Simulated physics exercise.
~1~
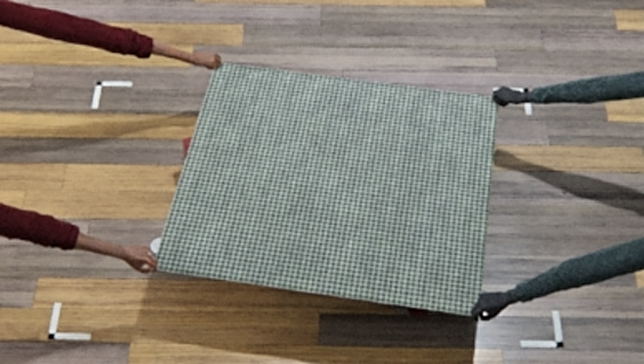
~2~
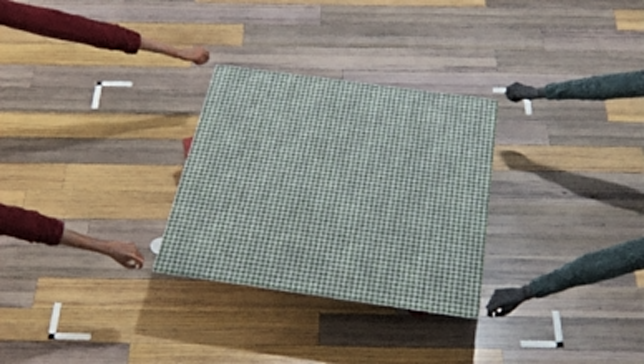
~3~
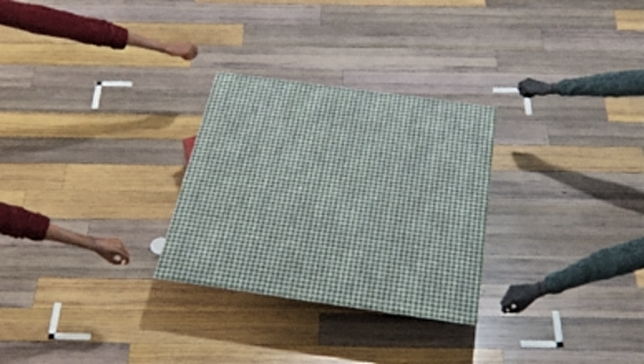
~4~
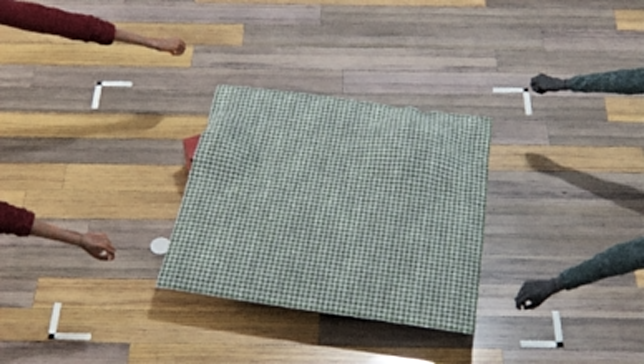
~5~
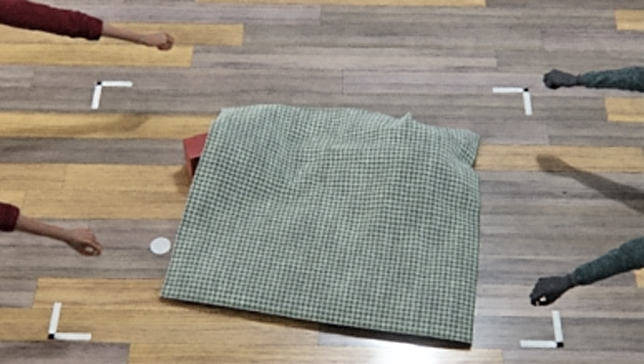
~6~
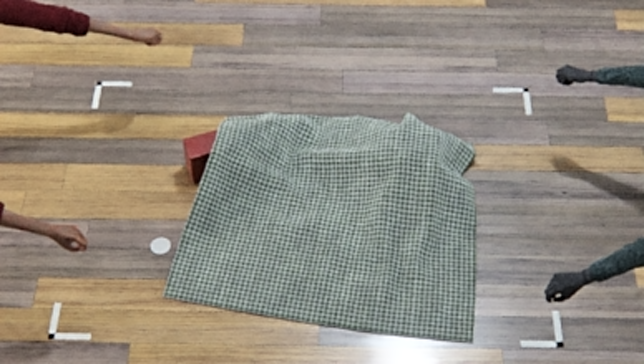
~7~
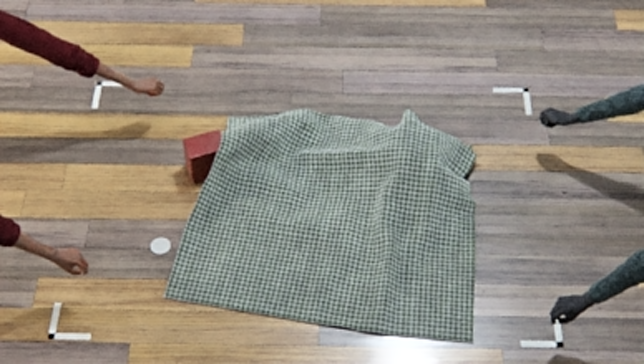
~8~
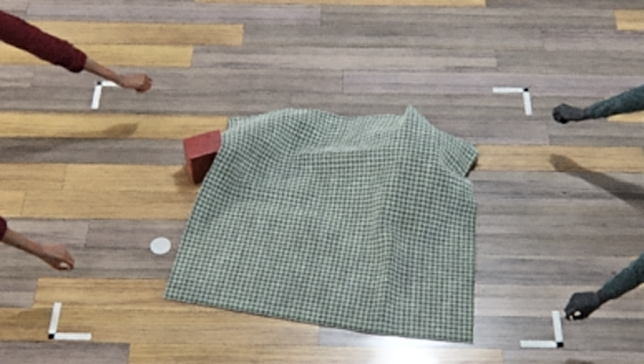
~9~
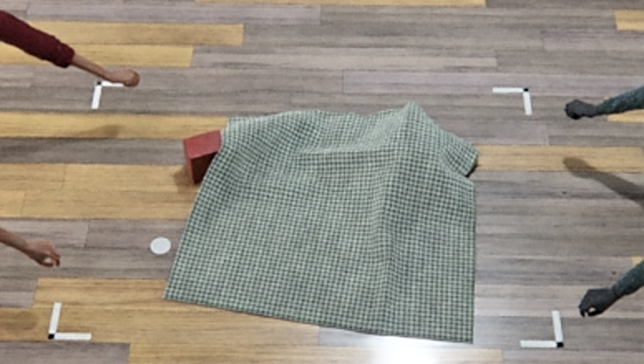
A checked cloth is released by four hands and drops, draping unevenly beside a red block.
